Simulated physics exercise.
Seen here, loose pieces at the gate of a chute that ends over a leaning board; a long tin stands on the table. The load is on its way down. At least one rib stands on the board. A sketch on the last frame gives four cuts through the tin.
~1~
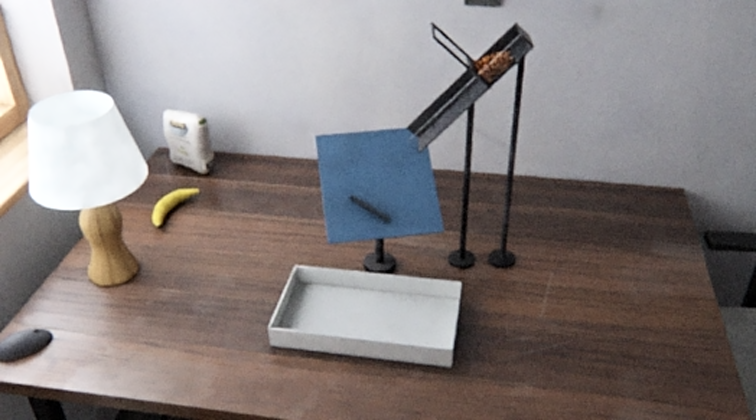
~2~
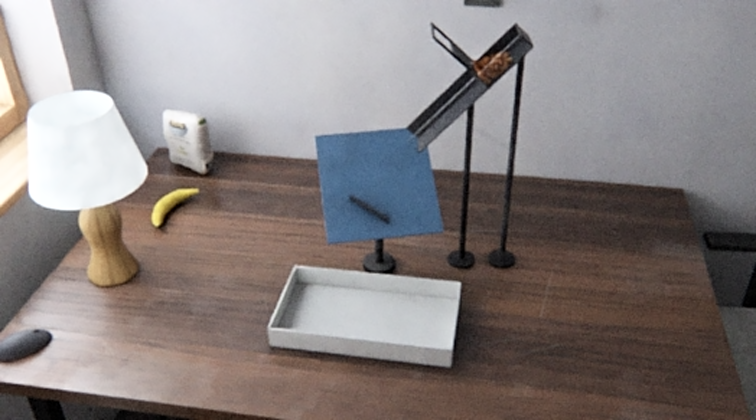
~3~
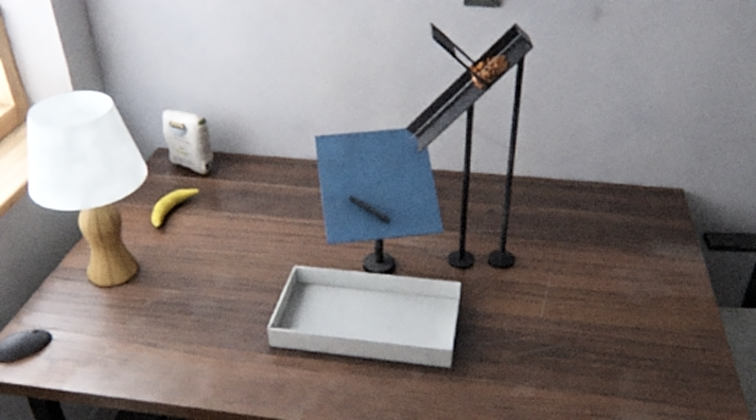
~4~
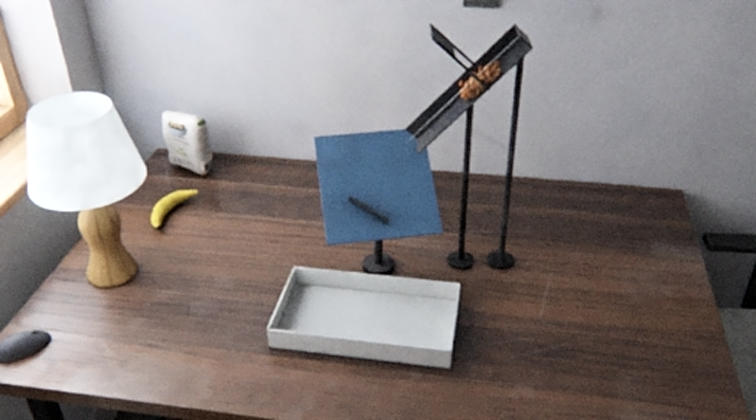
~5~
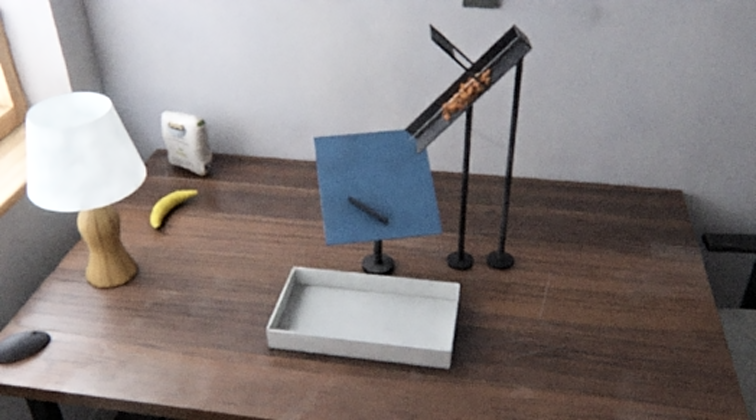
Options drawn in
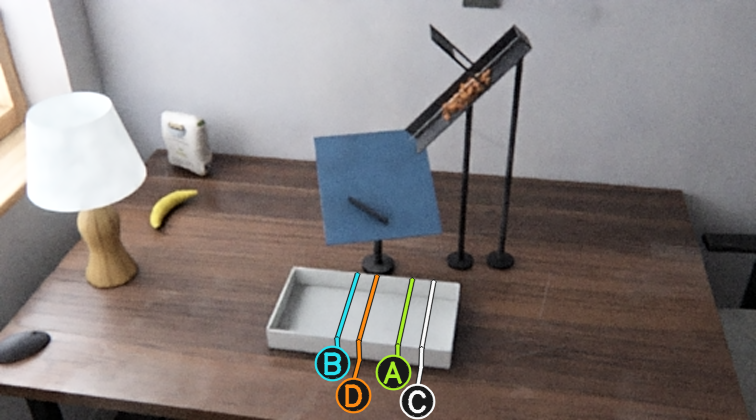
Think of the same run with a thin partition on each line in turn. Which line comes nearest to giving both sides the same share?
It is A.
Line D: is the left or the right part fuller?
The right side.
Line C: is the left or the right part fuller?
More lands on the left.
On the marked copy, line A crosses the front rim at (398, 345); line B crosses the front rim at (337, 338); line C crosses the front rim at (421, 347); line D crosses the front rim at (358, 340).
Choosing A, of what is caught, about a third on the left of the divider, about two thirds on the right.
Choosing B, of what is caught, a small part on the left of the divider, most on the right.
Choosing C, of what is caught, nearly all on the left of the divider, a small part on the right.
Choosing D, of what is caught, a small part on the left of the divider, most on the right.
